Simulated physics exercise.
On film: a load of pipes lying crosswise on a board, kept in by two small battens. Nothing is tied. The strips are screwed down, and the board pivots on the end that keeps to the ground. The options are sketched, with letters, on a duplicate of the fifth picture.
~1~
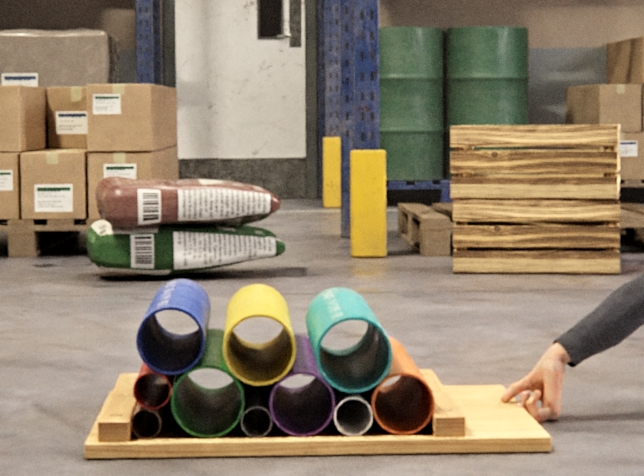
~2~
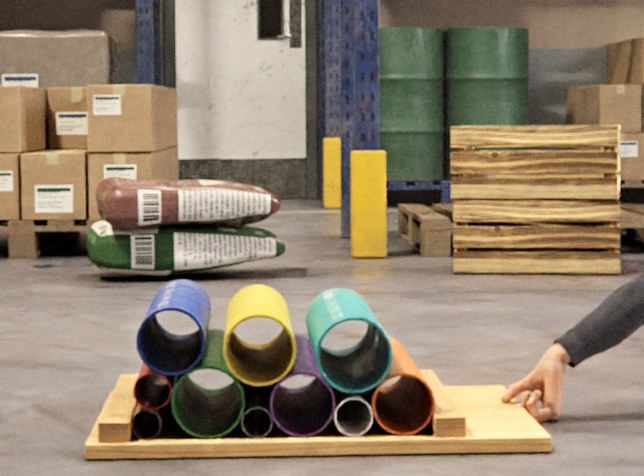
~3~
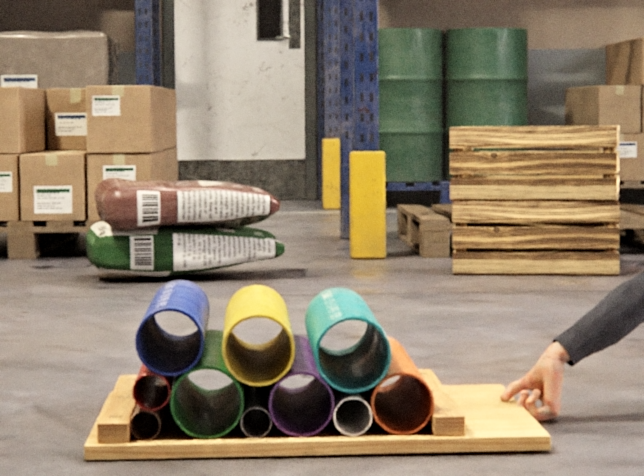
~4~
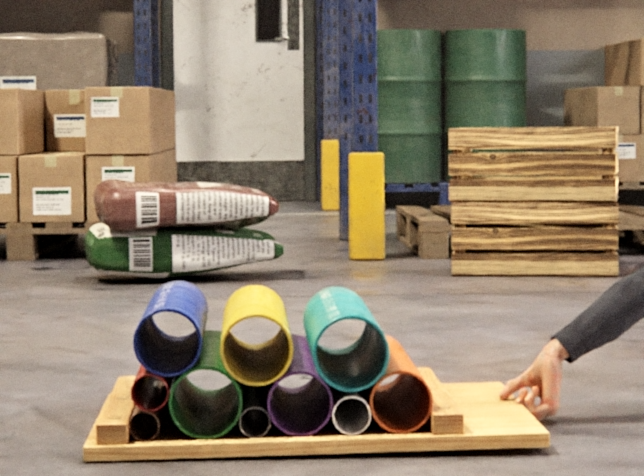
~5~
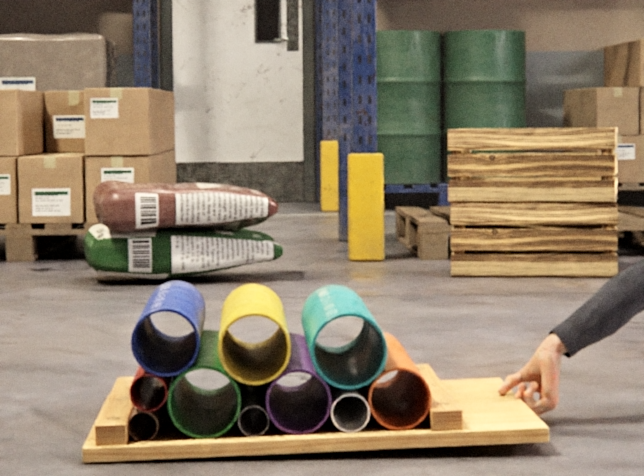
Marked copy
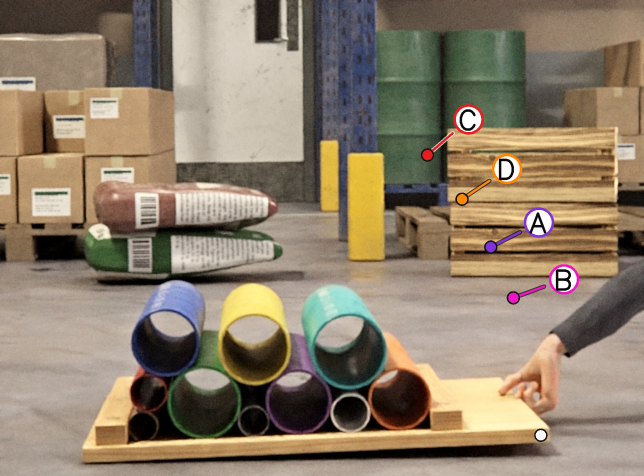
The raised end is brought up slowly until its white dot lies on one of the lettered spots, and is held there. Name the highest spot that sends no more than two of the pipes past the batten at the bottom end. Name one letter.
It can be raised to C.
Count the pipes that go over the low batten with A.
The count is two.
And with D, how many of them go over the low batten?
The count is two.
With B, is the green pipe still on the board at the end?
The green pipe: Yes.
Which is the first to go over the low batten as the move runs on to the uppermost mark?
First is the red one.
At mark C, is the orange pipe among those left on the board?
The orange pipe: Yes.
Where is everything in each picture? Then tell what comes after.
In the first frame, grey pipe (256, 422); purple pipe (302, 404); white pipe (353, 417).
In the second frame, white pipe (353, 417); orange pipe (403, 404).
In the third frame, board (312, 409); orange pipe (403, 403); red pipe (152, 392).
In the fourth frame, board (311, 409); green pipe (206, 402).
In the fifth frame, board (311, 407); green pipe (204, 402).
On the marked copy, A at (491, 247); B at (513, 298); C at (428, 155); D at (462, 200); the white dot at (541, 435).
With C. Early on, board at 21°.
Further on, board at 40°.
At the end, board at 40°, two over the low batten (red, blue).
As for the rest, A two over the low batten (red, blue); B two over the low batten (red, blue); D two over the low batten (red, blue).
